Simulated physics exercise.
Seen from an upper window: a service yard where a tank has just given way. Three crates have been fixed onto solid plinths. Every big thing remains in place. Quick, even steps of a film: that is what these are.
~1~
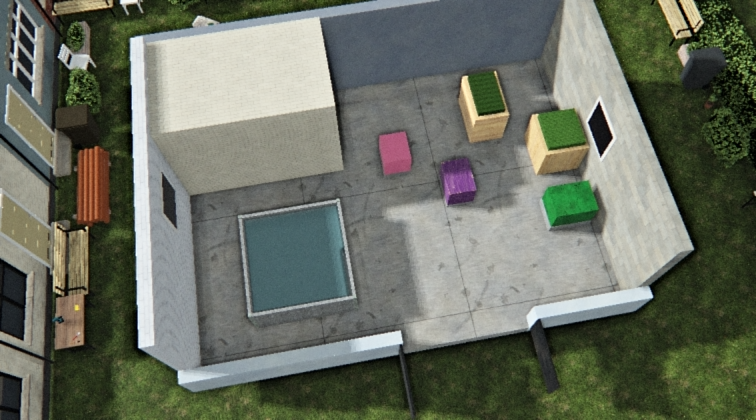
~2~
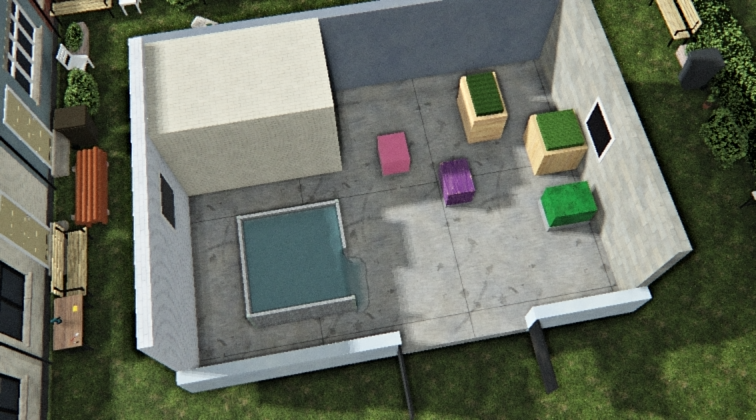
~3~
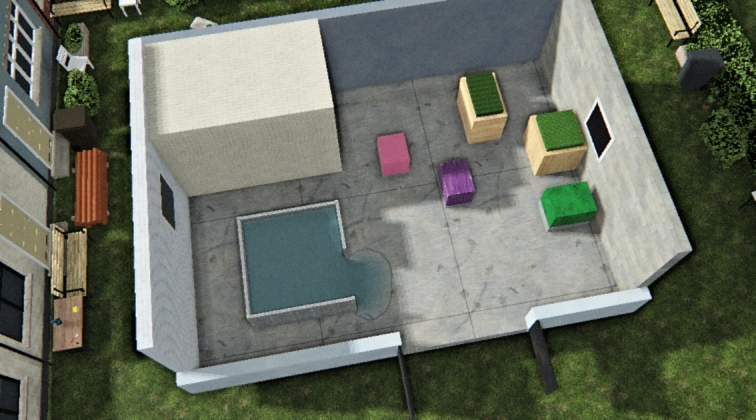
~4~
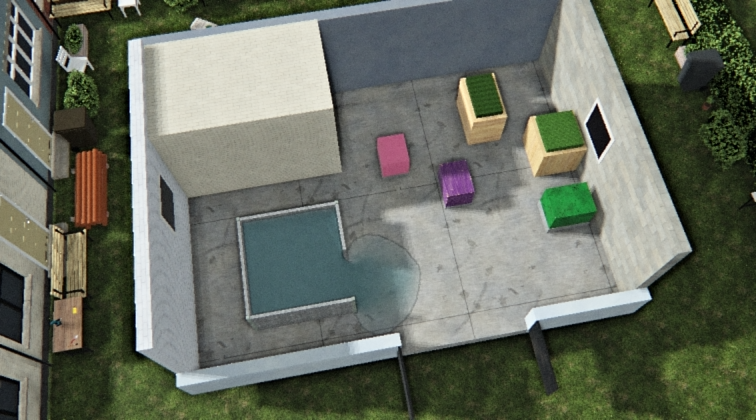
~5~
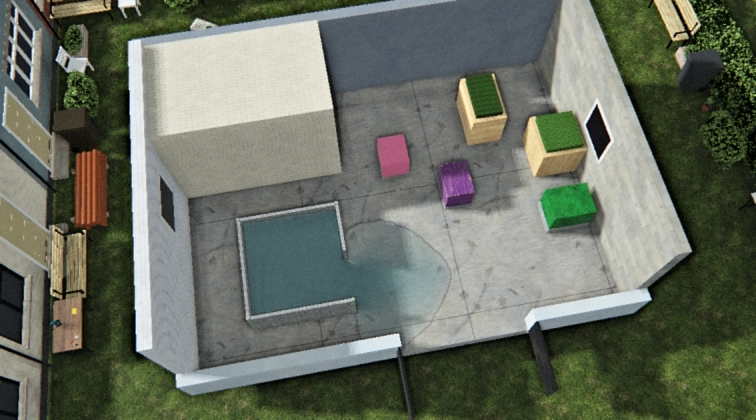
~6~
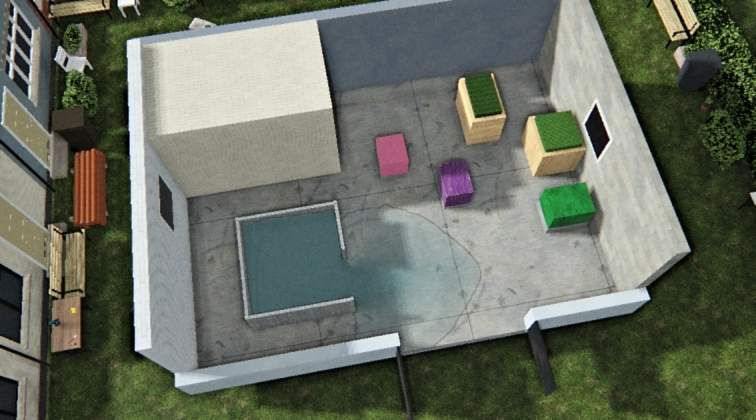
Water pours from a gap in the tank's right side and spreads rightward across the grey yard.
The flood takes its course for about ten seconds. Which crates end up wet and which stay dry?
The purple crate gets wet; the pink crate stays dry; the green crate gets wet.
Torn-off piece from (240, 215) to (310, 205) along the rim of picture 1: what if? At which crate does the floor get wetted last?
That would be the green-painted one.
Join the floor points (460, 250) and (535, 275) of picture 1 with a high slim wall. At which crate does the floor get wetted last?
Looks like the pink-painted one.
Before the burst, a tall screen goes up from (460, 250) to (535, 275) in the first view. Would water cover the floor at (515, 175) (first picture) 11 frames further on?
At that place: Awash.
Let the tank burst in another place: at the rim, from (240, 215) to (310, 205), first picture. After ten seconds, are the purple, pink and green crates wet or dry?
The purple one is reached; the pink one is reached; the green one is not reached.
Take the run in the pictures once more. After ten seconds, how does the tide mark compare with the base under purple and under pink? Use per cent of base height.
Taking them in the order asked, 180 percent and 70 percent.
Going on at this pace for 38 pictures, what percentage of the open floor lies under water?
Roughly 65 percent, I'd say.
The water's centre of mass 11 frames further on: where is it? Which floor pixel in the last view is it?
Near pixel (365, 267).
A moment on, water covers 35 % of the floor; the purple crate water round its plinth, the pink crate water round its plinth, the green crate water round its plinth.
Next, water covers 45 % of the floor; the purple crate water round its plinth, the pink crate water round its plinth, the green crate water round its plinth.
Then, water covers 50 % of the floor; the purple crate water round its plinth, the pink crate water round its plinth, the green crate water round its plinth.
Later, water covers 65 % of the floor; the purple crate water round its plinth, the pink crate water round its plinth, the green crate water round its plinth.
In the end, water covers 80 % of the floor; the purple crate was topped, the pink crate stayed above the water, the green crate was topped.
